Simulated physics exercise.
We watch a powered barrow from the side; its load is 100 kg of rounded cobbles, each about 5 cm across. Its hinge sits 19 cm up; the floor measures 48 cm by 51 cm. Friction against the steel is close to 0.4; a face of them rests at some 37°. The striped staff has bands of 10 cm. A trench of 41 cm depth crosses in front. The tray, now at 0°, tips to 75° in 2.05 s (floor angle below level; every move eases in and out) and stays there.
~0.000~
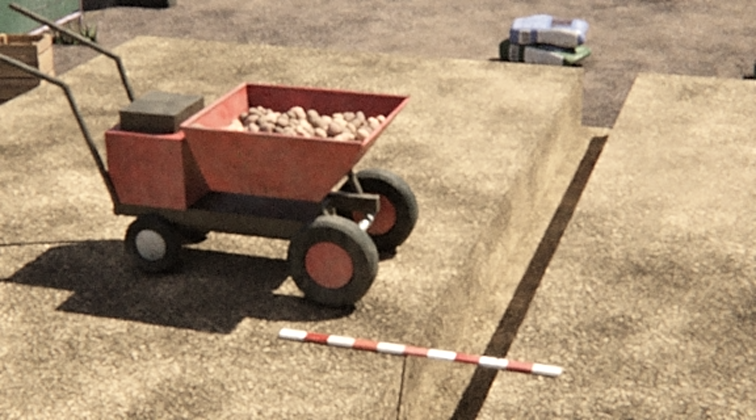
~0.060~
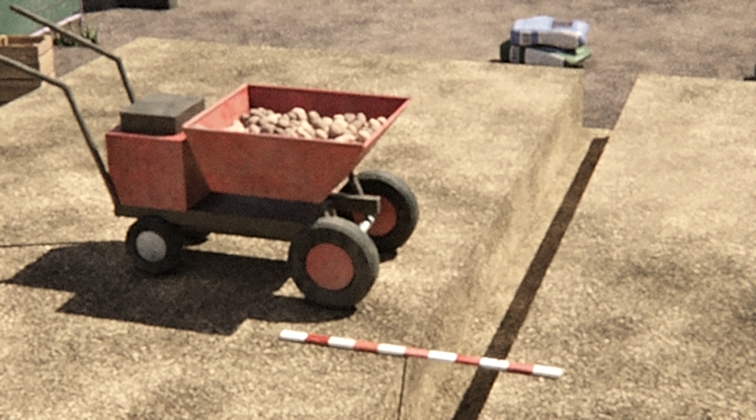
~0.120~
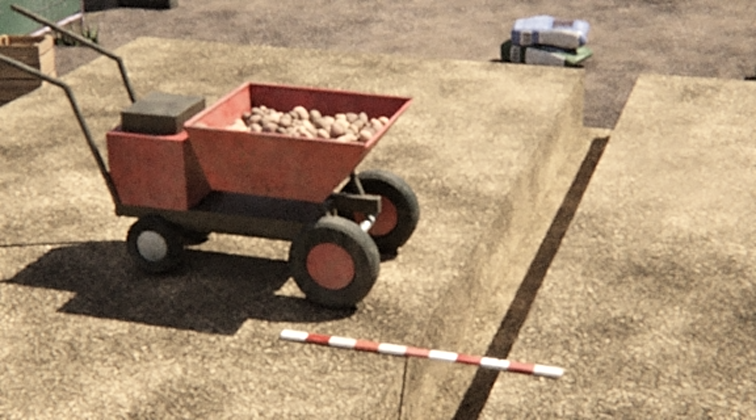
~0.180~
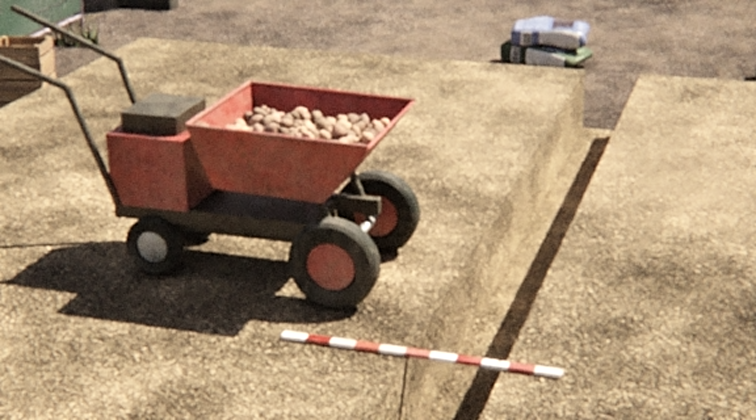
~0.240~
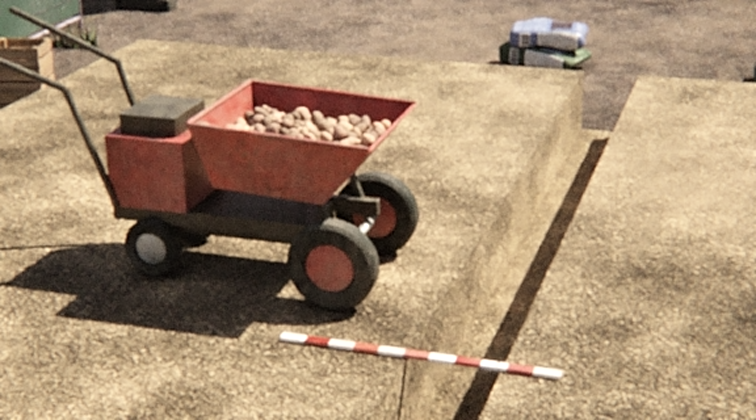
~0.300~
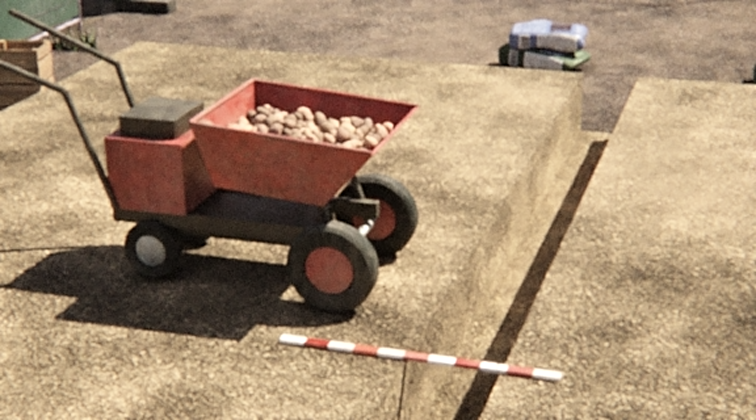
On sunlit bare ground beside a narrow trench, a red barrow loaded with rounded stones tilting its tray very slightly forward.
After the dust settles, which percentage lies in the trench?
Some 77 per cent of it.
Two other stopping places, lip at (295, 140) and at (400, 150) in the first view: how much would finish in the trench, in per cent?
About 95 and 30 per cent.
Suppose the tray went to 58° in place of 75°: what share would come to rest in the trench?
In that case some 55 per cent.
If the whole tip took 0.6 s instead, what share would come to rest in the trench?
It would be near 45 per cent.
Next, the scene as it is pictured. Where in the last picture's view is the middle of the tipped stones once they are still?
Near (507, 371).
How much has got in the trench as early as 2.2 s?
Some 45 per cent.
After 1.5 s the floor is at 63°; 99 % in the tray, 1 % in the trench; the foremost stones are at (488, 259).
After 2.2 s the floor is at 75°; 35 % in the tray, 46 % in the trench, 18 % past the trench; the foremost stones are at (621, 317).
After 2.5 s the floor is at 75°; 11 % in the tray, 65 % in the trench, 24 % past the trench; the foremost stones are at (686, 315).
After 4.4 s the floor is at 75°; 0 % in the tray, 77 % in the trench, 23 % past the trench; the foremost stones are at (705, 317).
